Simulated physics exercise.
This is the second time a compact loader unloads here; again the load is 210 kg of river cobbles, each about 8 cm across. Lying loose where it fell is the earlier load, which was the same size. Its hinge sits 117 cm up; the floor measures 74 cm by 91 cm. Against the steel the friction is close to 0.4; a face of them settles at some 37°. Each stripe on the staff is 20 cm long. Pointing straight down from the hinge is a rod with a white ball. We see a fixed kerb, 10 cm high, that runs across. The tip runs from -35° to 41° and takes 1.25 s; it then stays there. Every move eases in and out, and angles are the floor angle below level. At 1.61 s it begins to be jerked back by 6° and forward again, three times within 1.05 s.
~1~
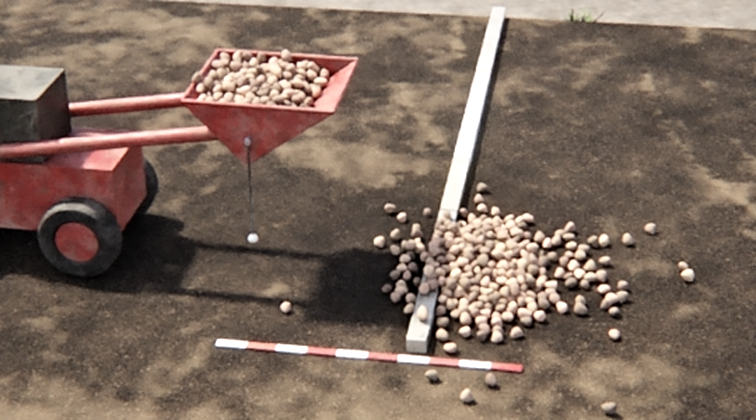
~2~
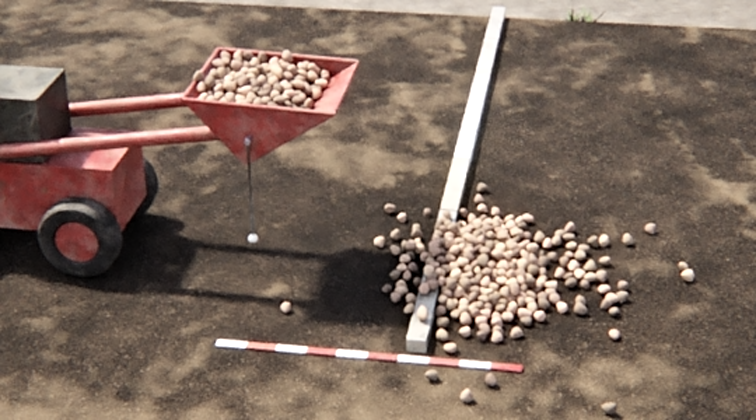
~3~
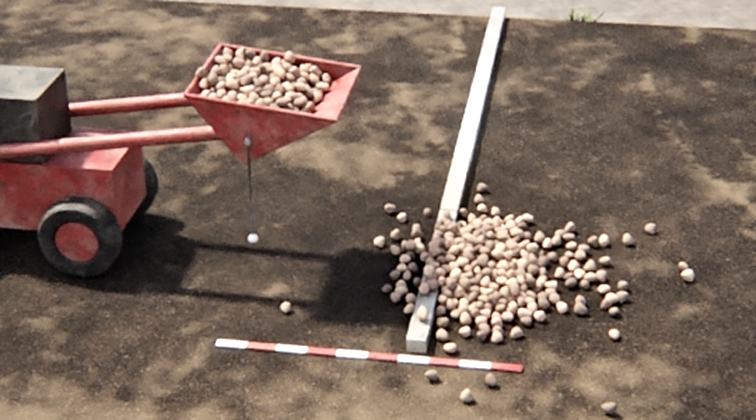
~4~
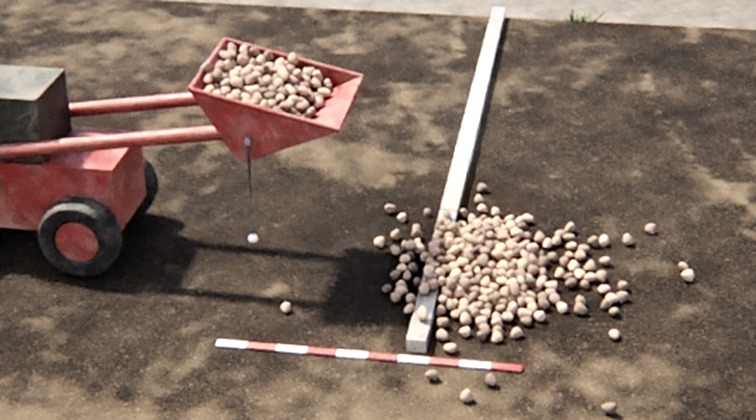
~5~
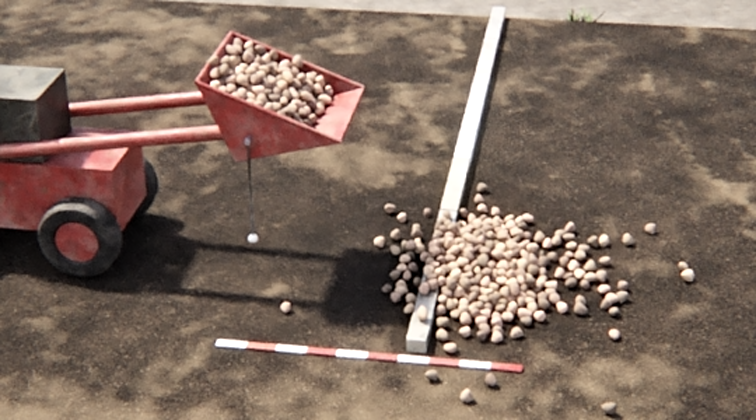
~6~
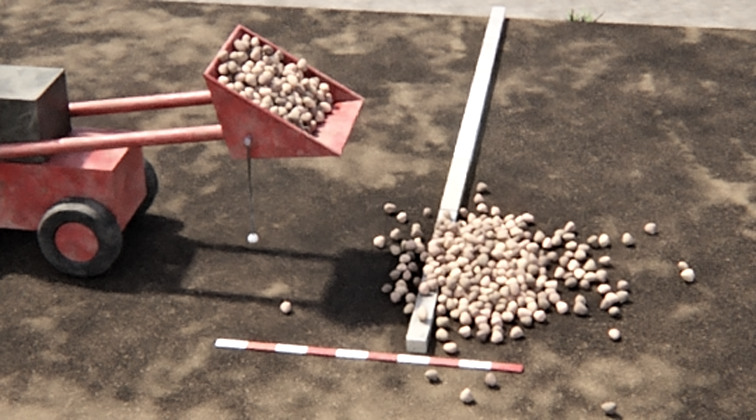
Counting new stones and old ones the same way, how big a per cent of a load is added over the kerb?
2 per cent, roughly.
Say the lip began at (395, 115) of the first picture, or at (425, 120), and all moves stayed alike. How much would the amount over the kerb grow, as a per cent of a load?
Roughly 30 and 75 per cent, in that order.
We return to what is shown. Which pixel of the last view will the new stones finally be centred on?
Around (383, 258).
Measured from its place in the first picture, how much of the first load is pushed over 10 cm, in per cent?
5 %.
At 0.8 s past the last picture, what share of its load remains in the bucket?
About 35 percent is still in there.
Then, 0.4 s after the last picture the floor is at 29°; in per cent of one load, 98 in the bucket, 16 on this side of the kerb, 86 over the kerb; the foremost stones are at (641, 279).
Then, 0.8 s after the last picture the floor is at 41°; in per cent of one load, 35 in the bucket, 79 on this side of the kerb, 86 over the kerb; the foremost stones are at (641, 279).
Then, 2.6 s after the last picture the floor is at 41°; in per cent of one load, 0 in the bucket, 112 on this side of the kerb, 88 over the kerb; the foremost stones are at (641, 279).
Then, 5.0 s after the last picture the floor is at 41°; in per cent of one load, 0 in the bucket, 112 on this side of the kerb, 88 over the kerb; the foremost stones are at (641, 279). Net gain over the kerb, 2.
